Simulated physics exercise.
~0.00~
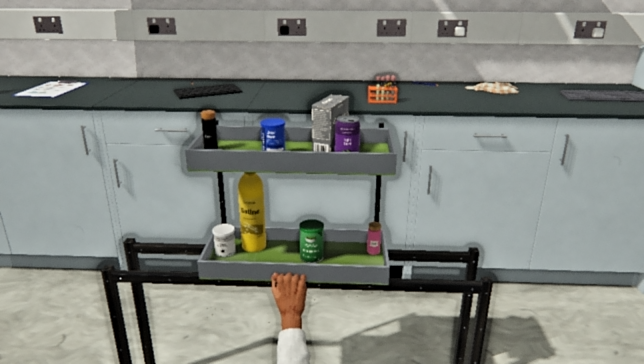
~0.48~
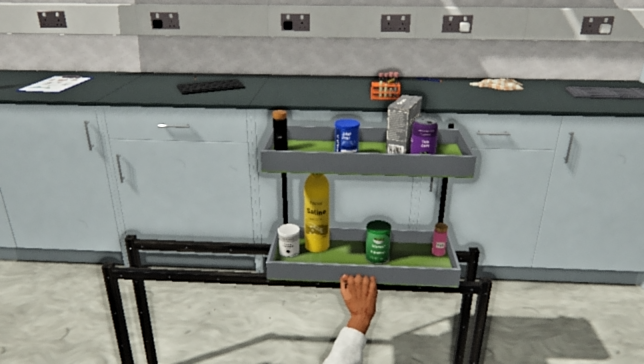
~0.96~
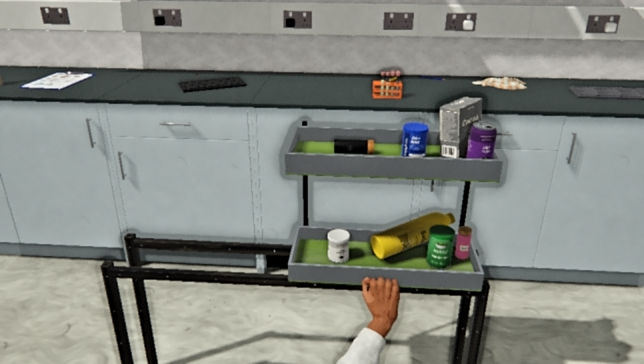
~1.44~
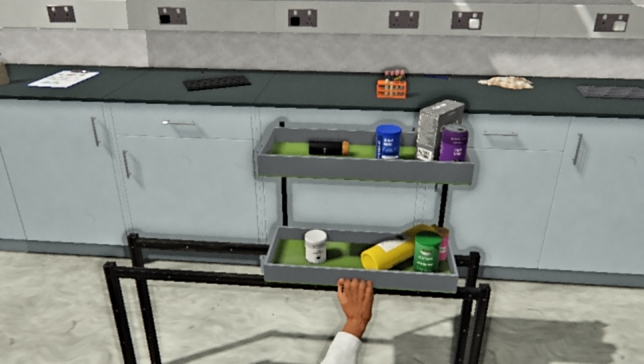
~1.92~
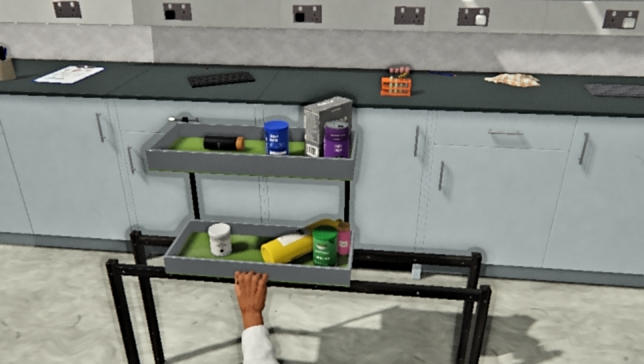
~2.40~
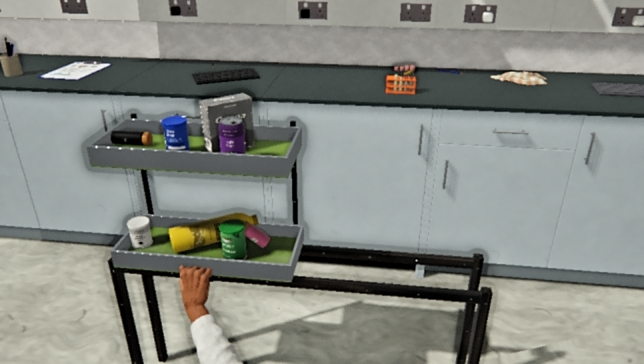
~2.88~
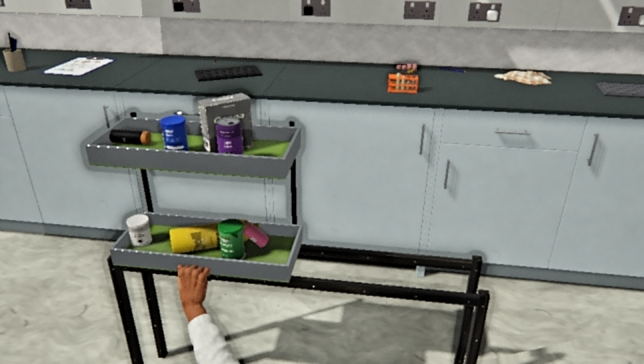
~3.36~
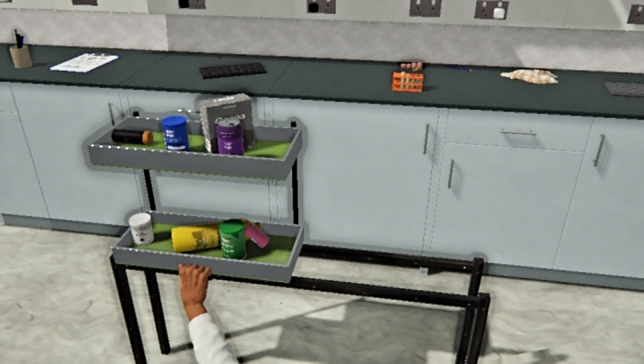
A hand in a white sleeve grips a grey two-tier rack tray on a black frame, seen from the front in a room with pale cabinets and a dark counter. The upper tier holds a black shaker, blue tin, grey packet and purple can, while a white tin, yellow bottle, green tin and pink shaker stand below. The tray moves right, and the black shaker and yellow bottle topple. It then travels left to the far end, where the pink shaker also lies tipped over. The tray rests there, the other containers still upright.
